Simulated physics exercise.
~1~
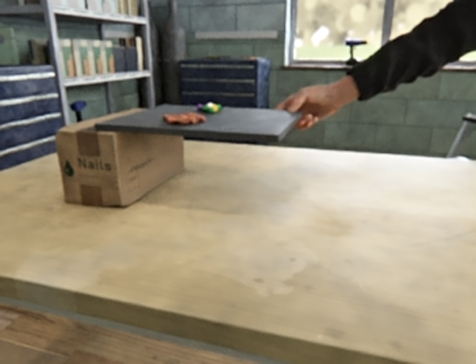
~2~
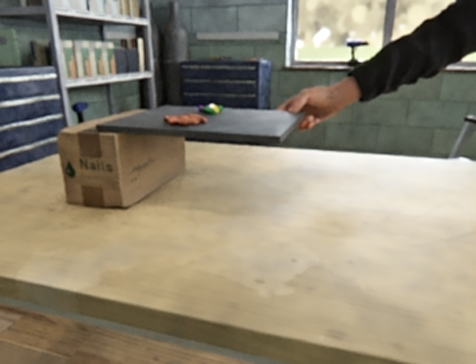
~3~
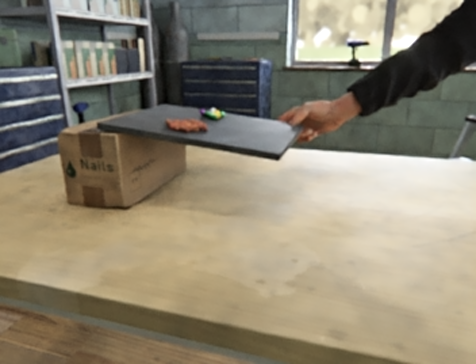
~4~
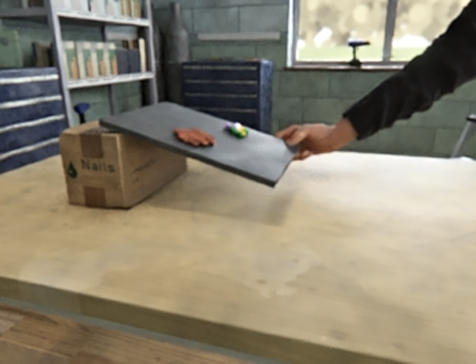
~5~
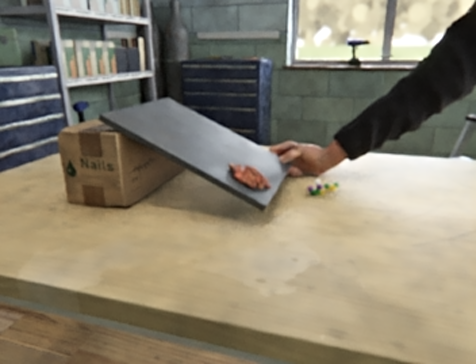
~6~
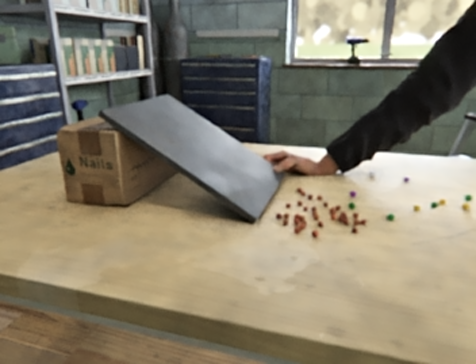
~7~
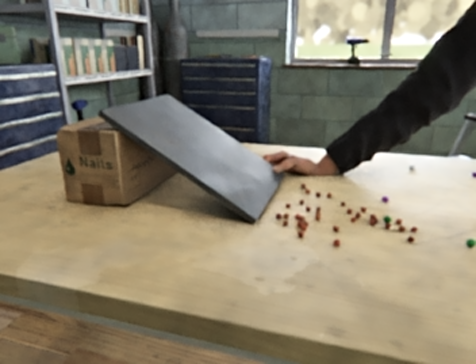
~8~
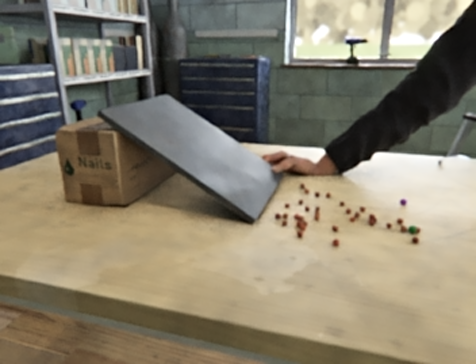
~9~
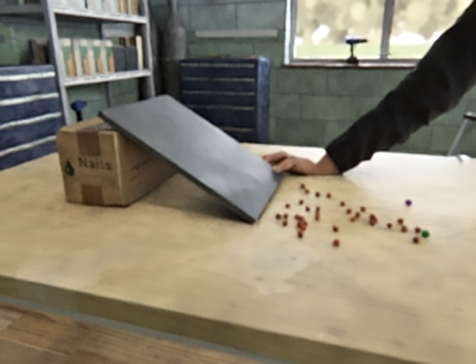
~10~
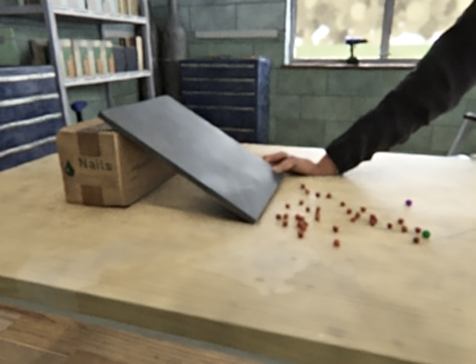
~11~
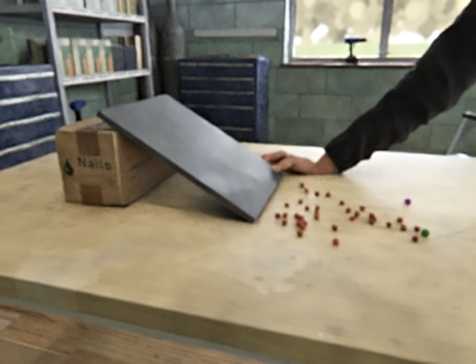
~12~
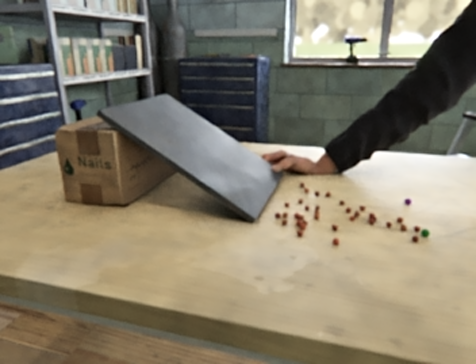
A hand lowers a dark board's right end, and small red and colourful beads scatter rightward.
